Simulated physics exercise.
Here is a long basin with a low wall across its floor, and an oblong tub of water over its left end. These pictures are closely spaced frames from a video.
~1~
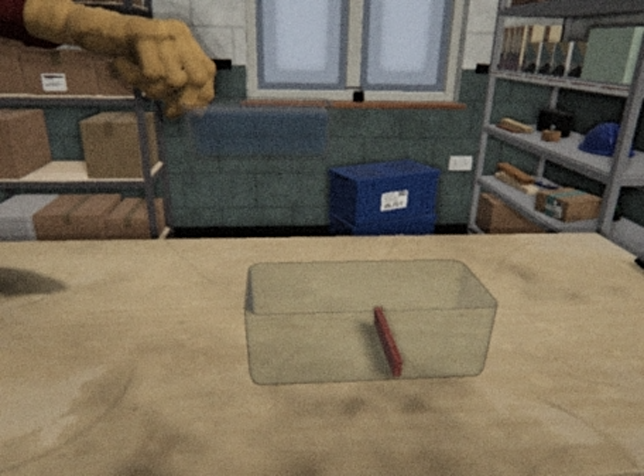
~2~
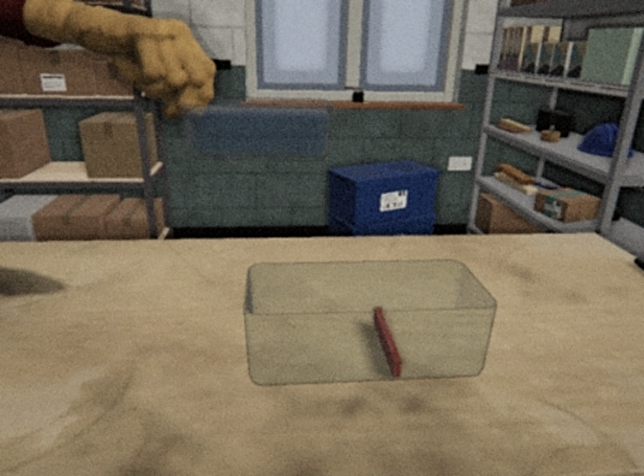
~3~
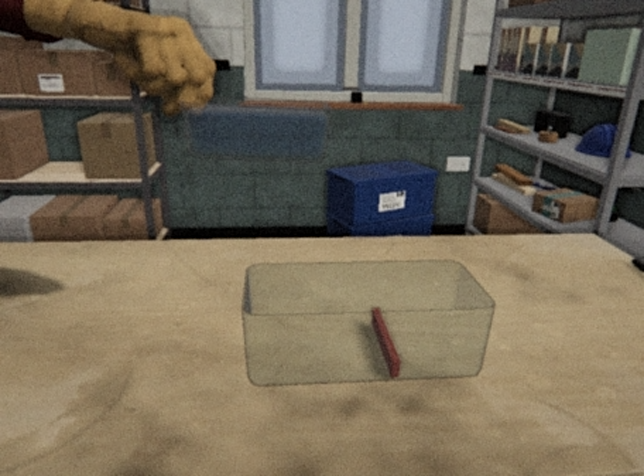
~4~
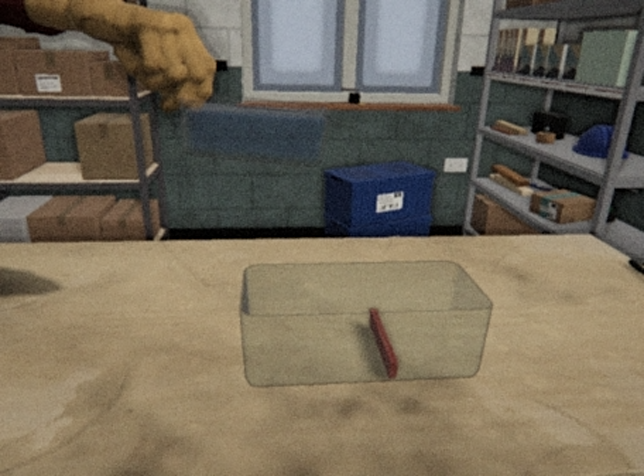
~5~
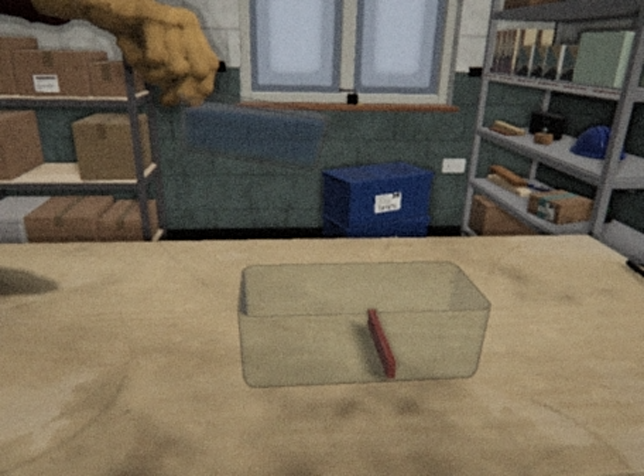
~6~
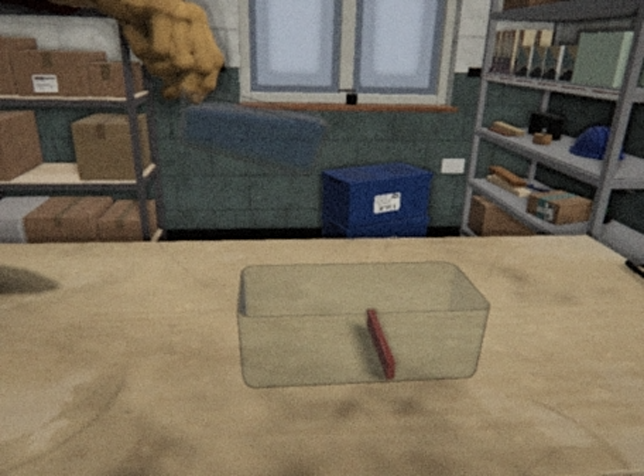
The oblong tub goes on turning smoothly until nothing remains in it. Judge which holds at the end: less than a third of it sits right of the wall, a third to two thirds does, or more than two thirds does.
A third to two thirds sits right of the wall.
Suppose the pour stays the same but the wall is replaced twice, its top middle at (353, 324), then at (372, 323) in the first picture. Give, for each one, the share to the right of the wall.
Record: Case 1 near 70 %, case 2 near 60 %.
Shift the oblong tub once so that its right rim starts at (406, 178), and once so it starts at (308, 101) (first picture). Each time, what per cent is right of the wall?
Try one: 60 %; try two: 25 %.
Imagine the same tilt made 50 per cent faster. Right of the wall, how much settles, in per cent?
Some 35 per cent.
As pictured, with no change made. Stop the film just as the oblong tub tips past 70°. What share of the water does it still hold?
Around 25 in a hundred.
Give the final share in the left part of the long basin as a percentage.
Roughly 45 %.
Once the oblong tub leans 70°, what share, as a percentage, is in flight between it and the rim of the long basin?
Roughly 60 percent.
A moment on, the oblong tub is tipped part way and 27 per cent is still to pour, 6 is left of the wall and 7 right of it.
Next, the oblong tub is tipped on its side and 5 per cent is still to pour, 34 is left of the wall and 48 right of it.
Then the oblong tub is tipped right over and 0 per cent is still to pour, 42 is left of the wall and 46 right of it.
Later the oblong tub is tipped right over and 0 per cent is still to pour, 45 is left of the wall and 45 right of it.
In the end 45 per cent lies left of the wall, 45 right of it and 10 outside.
